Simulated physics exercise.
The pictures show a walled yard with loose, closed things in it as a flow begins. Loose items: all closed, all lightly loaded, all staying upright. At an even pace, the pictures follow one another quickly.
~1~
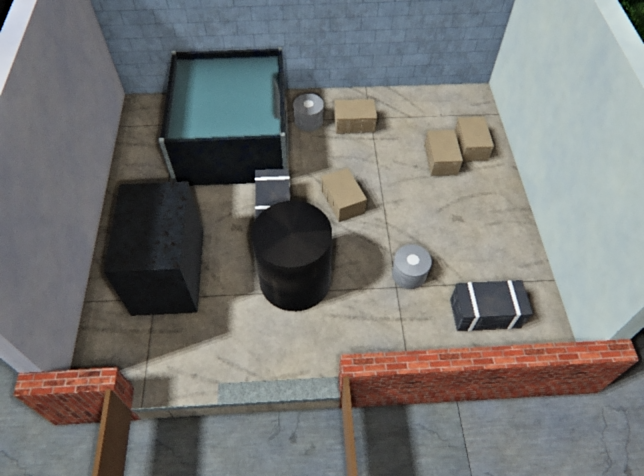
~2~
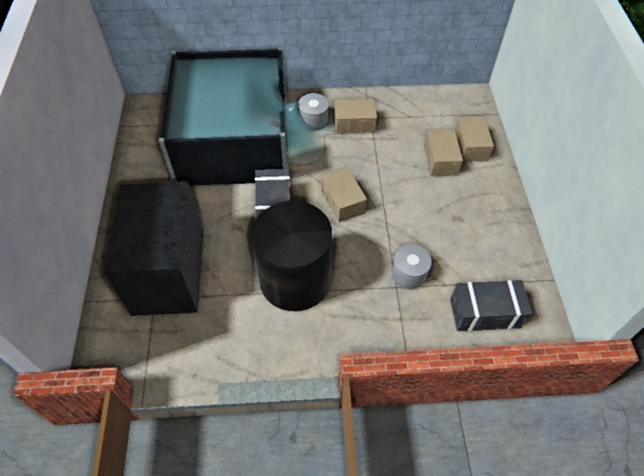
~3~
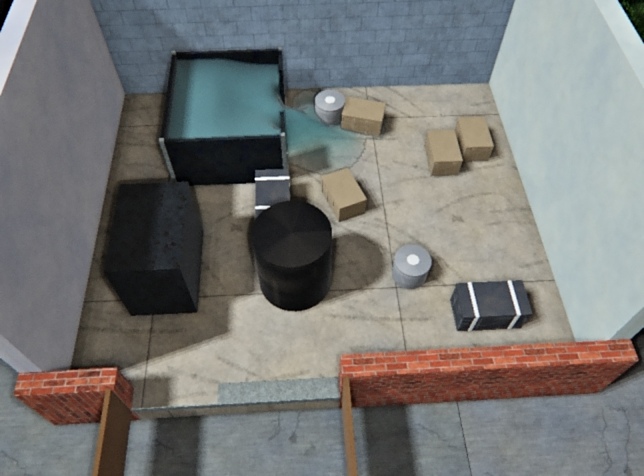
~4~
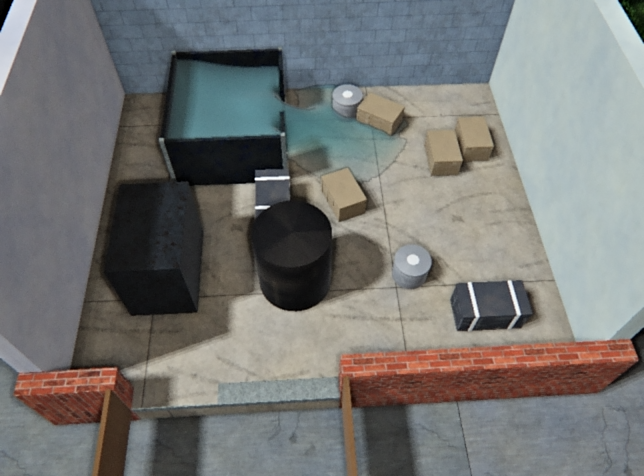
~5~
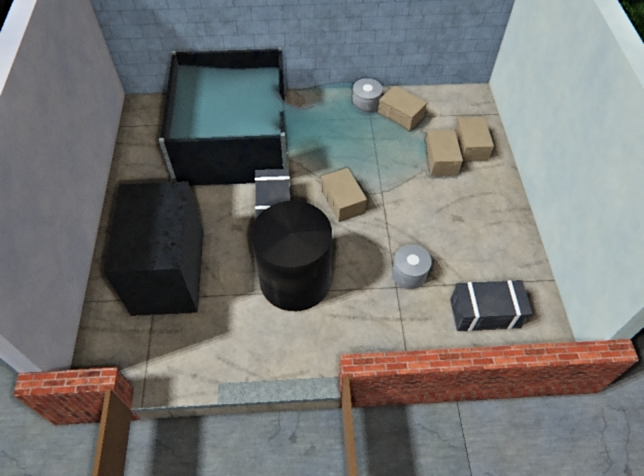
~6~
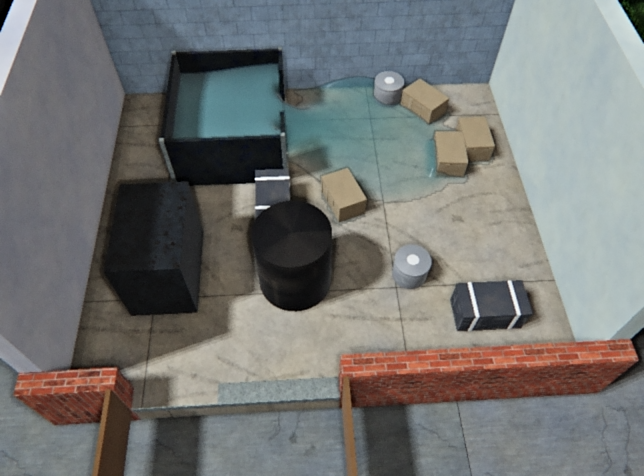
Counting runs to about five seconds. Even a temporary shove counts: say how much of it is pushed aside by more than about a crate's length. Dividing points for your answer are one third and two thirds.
Answer: A share between one and two thirds.
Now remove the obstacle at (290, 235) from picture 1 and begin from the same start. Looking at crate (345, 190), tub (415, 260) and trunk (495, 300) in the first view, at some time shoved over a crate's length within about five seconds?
Fell short, fell short, went the distance.
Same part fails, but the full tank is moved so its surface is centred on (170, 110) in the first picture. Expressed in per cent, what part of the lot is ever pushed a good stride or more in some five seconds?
Roughly 80 per cent.
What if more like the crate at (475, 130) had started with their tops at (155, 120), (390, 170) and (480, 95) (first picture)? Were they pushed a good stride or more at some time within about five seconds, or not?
One by one: Hardly budges; knocked well away; knocked well away.
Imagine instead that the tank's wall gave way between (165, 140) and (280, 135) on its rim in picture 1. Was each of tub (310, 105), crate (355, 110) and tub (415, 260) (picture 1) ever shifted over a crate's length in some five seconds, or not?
First stays short of it, second stays short of it, third covers that distance.
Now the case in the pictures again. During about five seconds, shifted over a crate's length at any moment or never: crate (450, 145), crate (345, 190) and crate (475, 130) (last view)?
Sequence check gives past that mark, next below that mark, finally past that mark.
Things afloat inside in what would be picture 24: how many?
In total, 4.
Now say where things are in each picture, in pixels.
The first picture shows a tub at (308, 104), on the bottom; a crate at (355, 109), on the bottom; 0 of 8 have shifted.
The second picture shows a tub at (313, 104) rests on the ground, close to its start; a crate at (355, 109) rests on the ground; 1 of 8 have shifted.
The third picture shows a tub at (330, 100) rests on the ground, a stride from its start; a crate at (364, 109), on the bottom, close to its start; 2 of 8 have shifted.
The fourth picture shows a tub at (348, 95), on the bottom, a stride from its start; a crate at (381, 107) rests on the ground, a stride from its start; 2 of 8 have shifted.
The fifth picture shows a tub at (368, 88), on the bottom, a stride from its start; a crate at (403, 101), on the bottom, a stride from its start; 2 of 8 have shifted.
The sixth picture shows a tub at (389, 81) rests on the ground, a stride from its start; a crate at (426, 94), on the bottom, a stride from its start; 3 of 8 have shifted.
A moment on, 3 of 8 are well off their spots; 0 afloat.
Next, 3 of 8 are well off their spots; 4 afloat.
Later, 5 of 8 are well off their spots; 4 afloat.
In the end, 5 of 8 are well off their spots, and 5 have been at some point; 3 afloat.
